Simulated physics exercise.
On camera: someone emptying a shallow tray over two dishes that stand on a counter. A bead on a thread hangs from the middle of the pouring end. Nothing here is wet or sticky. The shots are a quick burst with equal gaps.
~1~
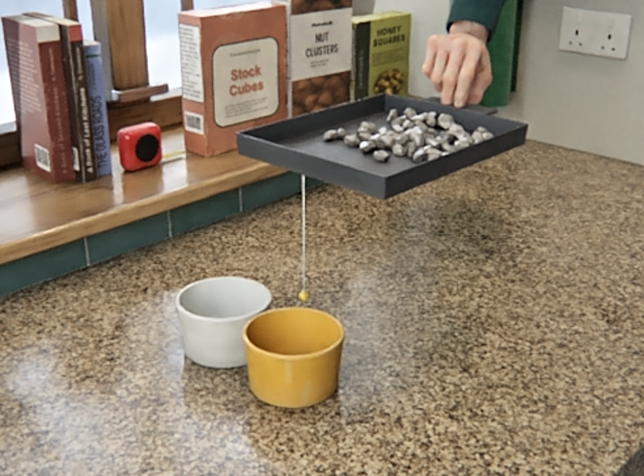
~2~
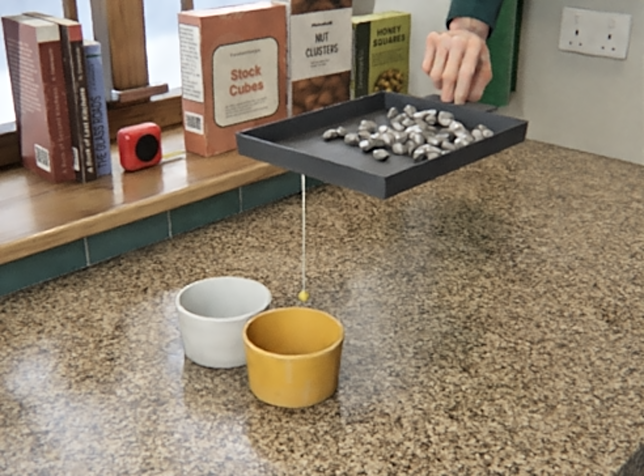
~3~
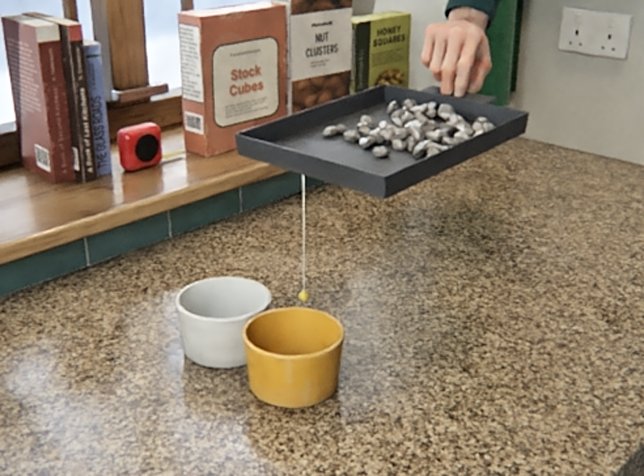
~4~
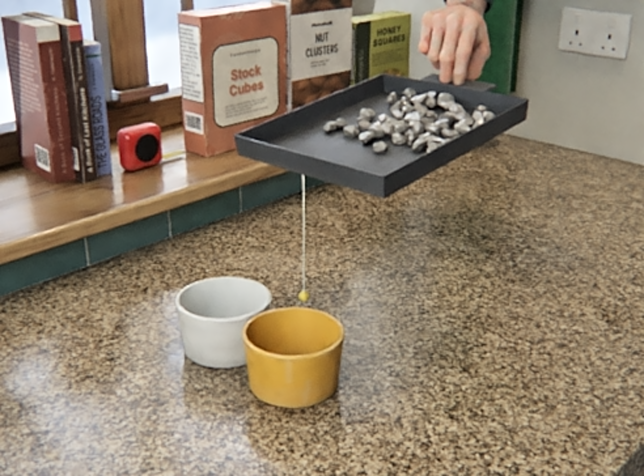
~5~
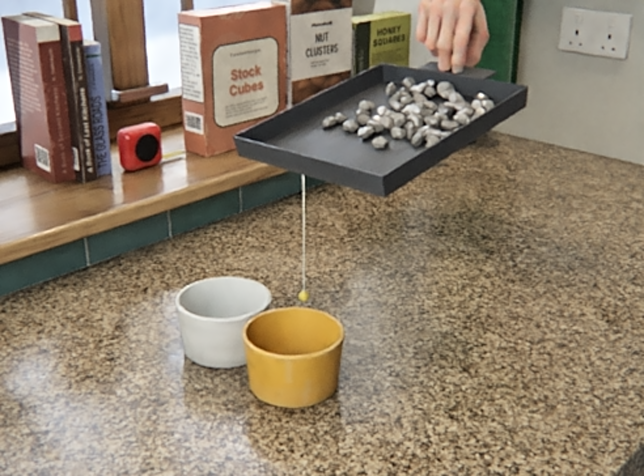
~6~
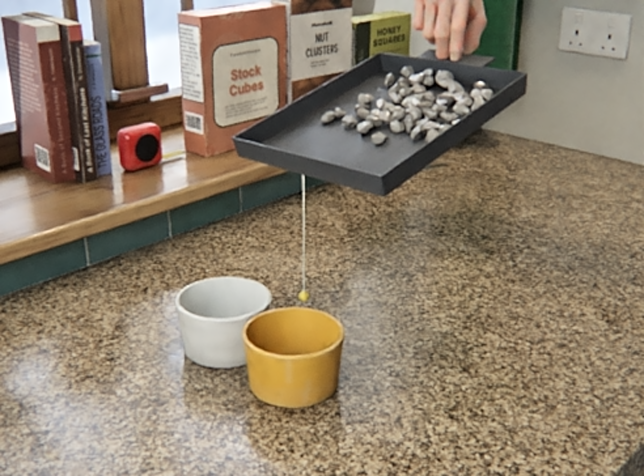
On a speckled brown kitchen counter beside a wooden windowsill, seen from slightly above by a still camera, a white dish and a mustard-yellow dish stand close together. Above them a hand holds a dark grey tray of silvery, pebble-like pieces, with a yellow bead hanging on a thread, near books, boxes and a small red object. The hand gradually tilts the tray slightly, its far side rising, while the pieces shift a little and the dishes stay still.
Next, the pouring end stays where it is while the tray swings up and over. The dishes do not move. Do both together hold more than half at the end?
Caught overall: The larger part.
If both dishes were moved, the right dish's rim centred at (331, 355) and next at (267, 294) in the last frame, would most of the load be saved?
The first try: More than half. The second: Under half.
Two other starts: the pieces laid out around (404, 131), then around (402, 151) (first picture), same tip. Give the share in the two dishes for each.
Near 80 % and 80 %.
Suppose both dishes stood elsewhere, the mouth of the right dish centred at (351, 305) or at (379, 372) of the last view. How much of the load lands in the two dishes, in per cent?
First some 0, then 30 per cent.
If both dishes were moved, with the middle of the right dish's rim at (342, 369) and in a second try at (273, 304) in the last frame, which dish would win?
The first try: The left-hand dish. The second: The right-hand dish.
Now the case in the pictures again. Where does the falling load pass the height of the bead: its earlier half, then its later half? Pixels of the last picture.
Around (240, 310) and then (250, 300).
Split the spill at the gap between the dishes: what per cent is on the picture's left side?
Some 60 per cent.
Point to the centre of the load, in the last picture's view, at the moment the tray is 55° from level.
Roughly at (306, 145).
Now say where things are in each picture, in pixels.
In the first picture, corners of the pouring end (238, 133) and (385, 176), level; middle of the load (427, 139), bits of gravel; left dish (189, 333); right dish (258, 371); bead on its thread (304, 296).
In the second picture, corners of the pouring end (238, 133) and (385, 176), level; middle of the load (427, 138).
In the third picture, corners of the pouring end (237, 134) and (384, 175), tipped barely, lowest at the left corner; middle of the load (427, 132).
In the fourth picture, corners of the pouring end (236, 135) and (383, 175), tipped a little, lowest at the left corner; middle of the load (427, 124).
In the fifth picture, corners of the pouring end (235, 136) and (382, 175), tipped a little, lowest at the left corner; middle of the load (426, 115).
In the sixth picture, corners of the pouring end (235, 137) and (381, 174), tipped a little, lowest at the left corner; middle of the load (425, 107); left dish (189, 333); right dish (258, 371).
Just after the last frame, tray tipped steeply; almost all on the tray; just a few in the air.
A moment on, tray tipped right over; the larger part on the tray; just a few in the right dish; about a tenth in the left dish; about a tenth outside both; just a few in the air.
Further on, tray tipped past a quarter turn; roughly a third in the right dish; roughly half in the left dish; roughly a quarter outside both.
When it is over, tray tipped past a quarter turn; roughly a third in the right dish; roughly half in the left dish; roughly a quarter outside both.
